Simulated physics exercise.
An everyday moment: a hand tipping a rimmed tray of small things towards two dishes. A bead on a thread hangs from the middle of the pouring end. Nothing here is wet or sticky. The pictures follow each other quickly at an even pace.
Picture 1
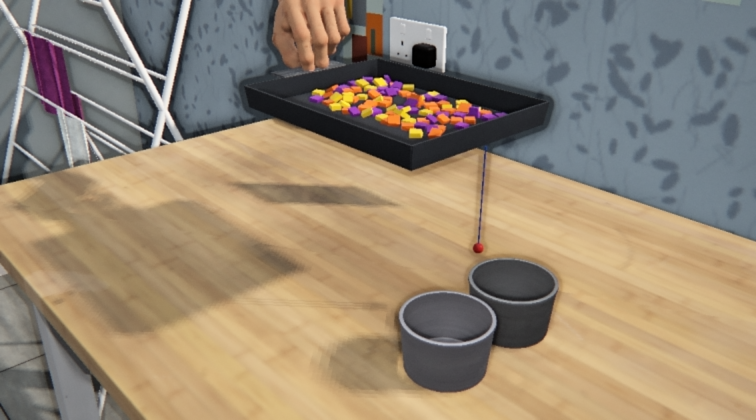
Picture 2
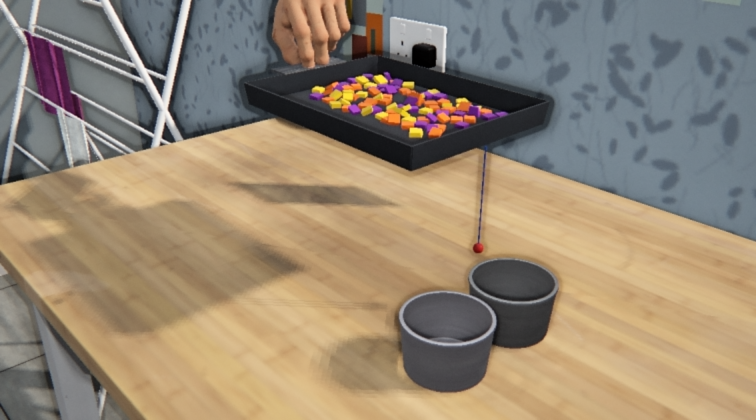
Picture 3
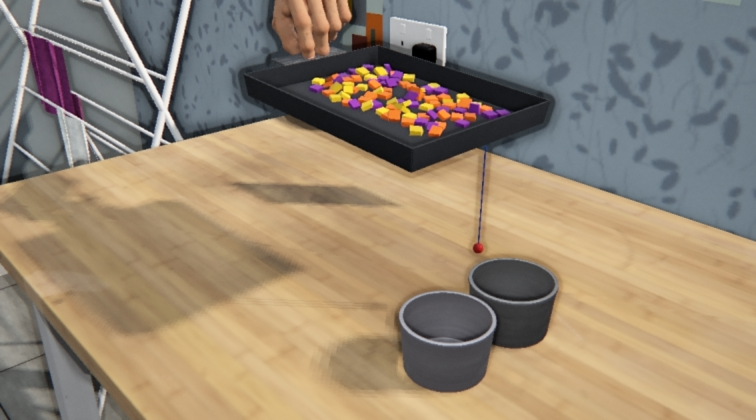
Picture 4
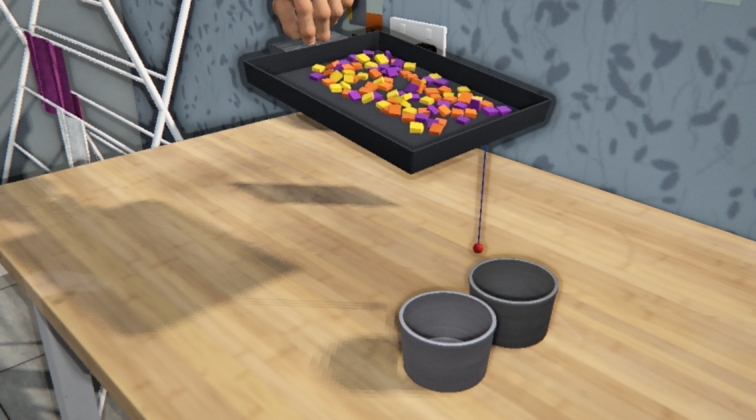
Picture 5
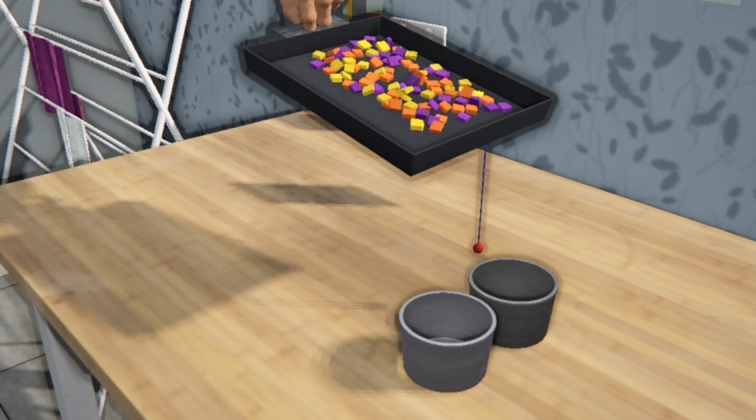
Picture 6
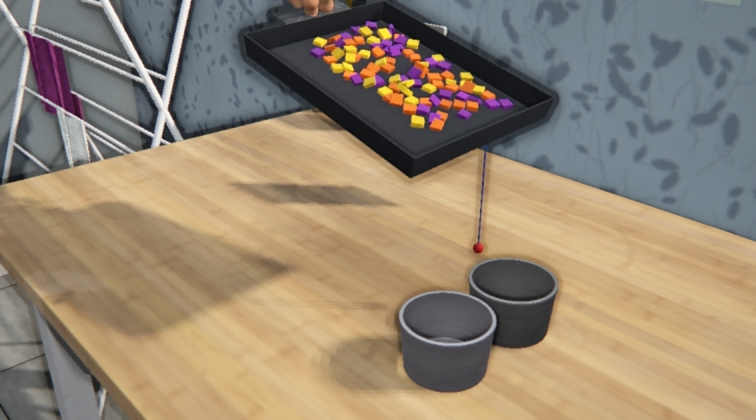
At first, a hand holds a black rimmed tray of yellow, orange and purple pieces nearly level above a wooden table with two grey dishes. Then the tray's far side rises steadily, slanting it toward the viewer, its near corner lowest, while the pieces stay clustered and the dishes remain still.
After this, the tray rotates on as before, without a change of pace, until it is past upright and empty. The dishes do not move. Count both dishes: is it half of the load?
In the dishes lies the larger part of it.
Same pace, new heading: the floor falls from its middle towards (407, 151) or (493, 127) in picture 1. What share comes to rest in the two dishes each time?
First some 20, then 0 per cent.
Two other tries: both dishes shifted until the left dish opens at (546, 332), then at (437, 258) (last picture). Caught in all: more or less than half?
The first try: Below a half. The second: Not half.
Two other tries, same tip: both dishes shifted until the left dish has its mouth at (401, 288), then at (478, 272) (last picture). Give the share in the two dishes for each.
About 20 and 10 per cent.
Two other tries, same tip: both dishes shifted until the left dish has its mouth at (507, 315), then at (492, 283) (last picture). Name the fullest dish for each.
One: The left one. Two: Left.
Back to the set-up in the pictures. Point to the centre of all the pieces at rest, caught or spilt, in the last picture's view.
Around (457, 346).
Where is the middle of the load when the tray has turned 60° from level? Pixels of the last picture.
Near (456, 119).
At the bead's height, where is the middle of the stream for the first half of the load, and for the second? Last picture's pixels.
At about (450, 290), then at (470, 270).
Just after the last frame, tray tipped steeply; every one on the tray.
A moment on, tray tipped right over; almost all on the tray; just a few in the left dish; just a few in the right dish.
Further on, tray tipped past a quarter turn; roughly half in the left dish; roughly a quarter in the right dish; roughly a quarter outside both.
When it is over, tray tipped past a quarter turn; roughly half in the left dish; roughly a quarter in the right dish; roughly a quarter outside both.
